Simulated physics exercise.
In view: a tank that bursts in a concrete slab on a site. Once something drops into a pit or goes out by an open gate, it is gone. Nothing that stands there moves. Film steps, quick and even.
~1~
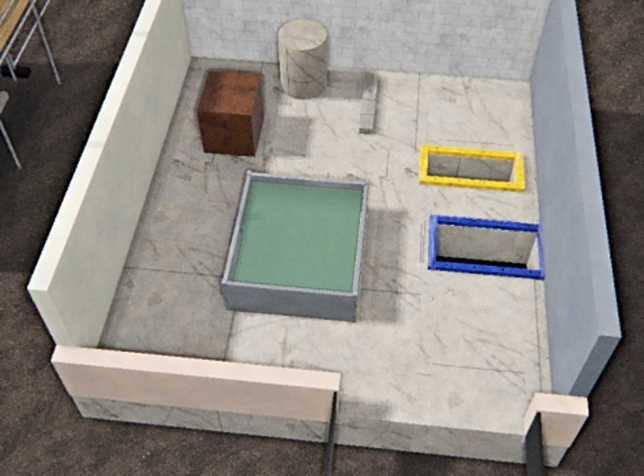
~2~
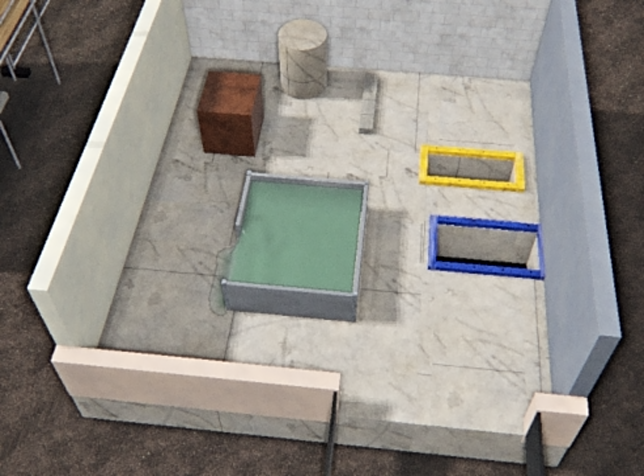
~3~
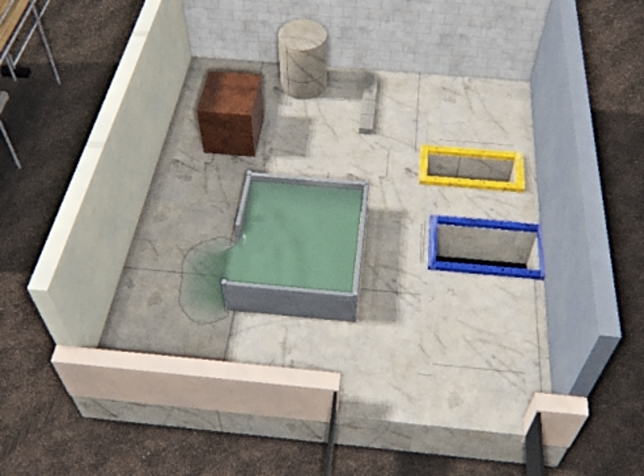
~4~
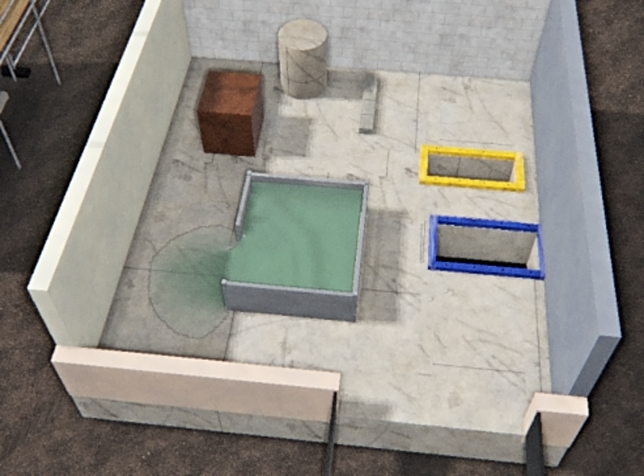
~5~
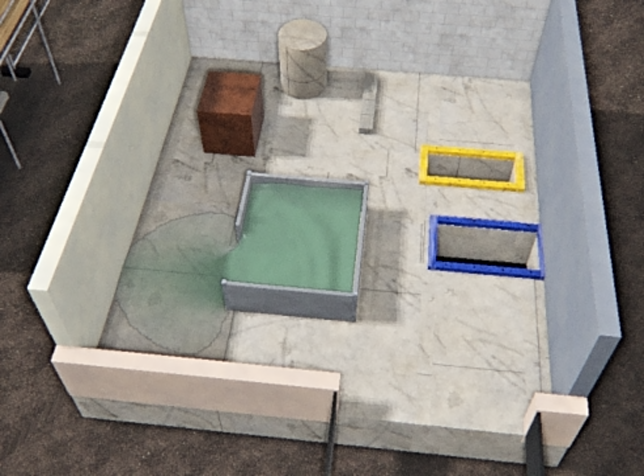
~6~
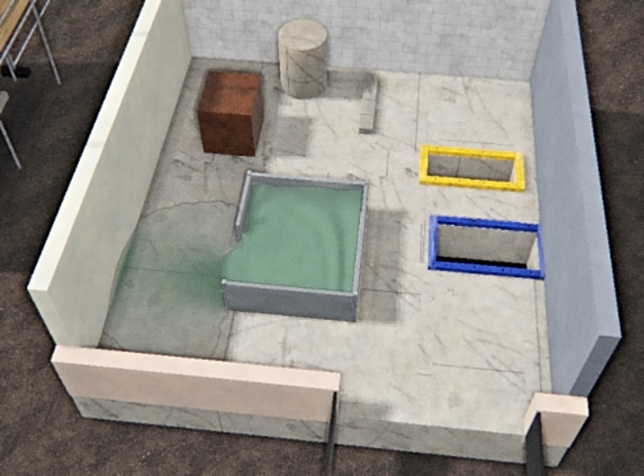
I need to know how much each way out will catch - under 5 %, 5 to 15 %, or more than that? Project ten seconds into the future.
Outcome: As it plays out the gate sits in the middle - five to fifteen per cent. As it plays out the blue pit never reaches five per cent. As it plays out the yellow pit never reaches five per cent.
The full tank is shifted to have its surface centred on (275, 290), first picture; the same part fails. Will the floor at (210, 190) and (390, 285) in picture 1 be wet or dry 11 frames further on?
First spot swamped, second spot not reached.
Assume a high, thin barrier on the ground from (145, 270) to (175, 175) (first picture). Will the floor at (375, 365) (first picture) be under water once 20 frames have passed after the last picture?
Submerged.
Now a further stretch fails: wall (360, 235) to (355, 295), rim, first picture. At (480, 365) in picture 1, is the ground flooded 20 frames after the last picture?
Bottom line - sodden.
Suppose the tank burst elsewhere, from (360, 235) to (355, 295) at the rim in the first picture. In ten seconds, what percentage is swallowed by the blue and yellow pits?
Blue 12 %, yellow 0 %.
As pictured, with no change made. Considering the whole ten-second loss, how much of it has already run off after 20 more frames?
Near 0 in a hundred.
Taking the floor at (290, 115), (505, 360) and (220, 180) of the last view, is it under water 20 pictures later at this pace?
The readings in sequence are waterless, waterless, watered.
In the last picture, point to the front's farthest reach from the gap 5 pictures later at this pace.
Point: (159, 160) in the last picture's pixels.
A moment on, water covers 15 % of the floor; the gate 0 %, the blue pit 0 %, the yellow pit 0 %.
Next, water covers 20 % of the floor; the gate 0 %, the blue pit 0 %, the yellow pit 0 %.
Then, water covers 45 % of the floor; the gate 0 %, the blue pit 0 %, the yellow pit 0 %.
Later, water covers 70 % of the floor; the gate 2 %, the blue pit 0 %, the yellow pit 0 %.
In the end, water covers 85 % of the floor; the gate 9 %, the blue pit 0 %, the yellow pit 0 %.
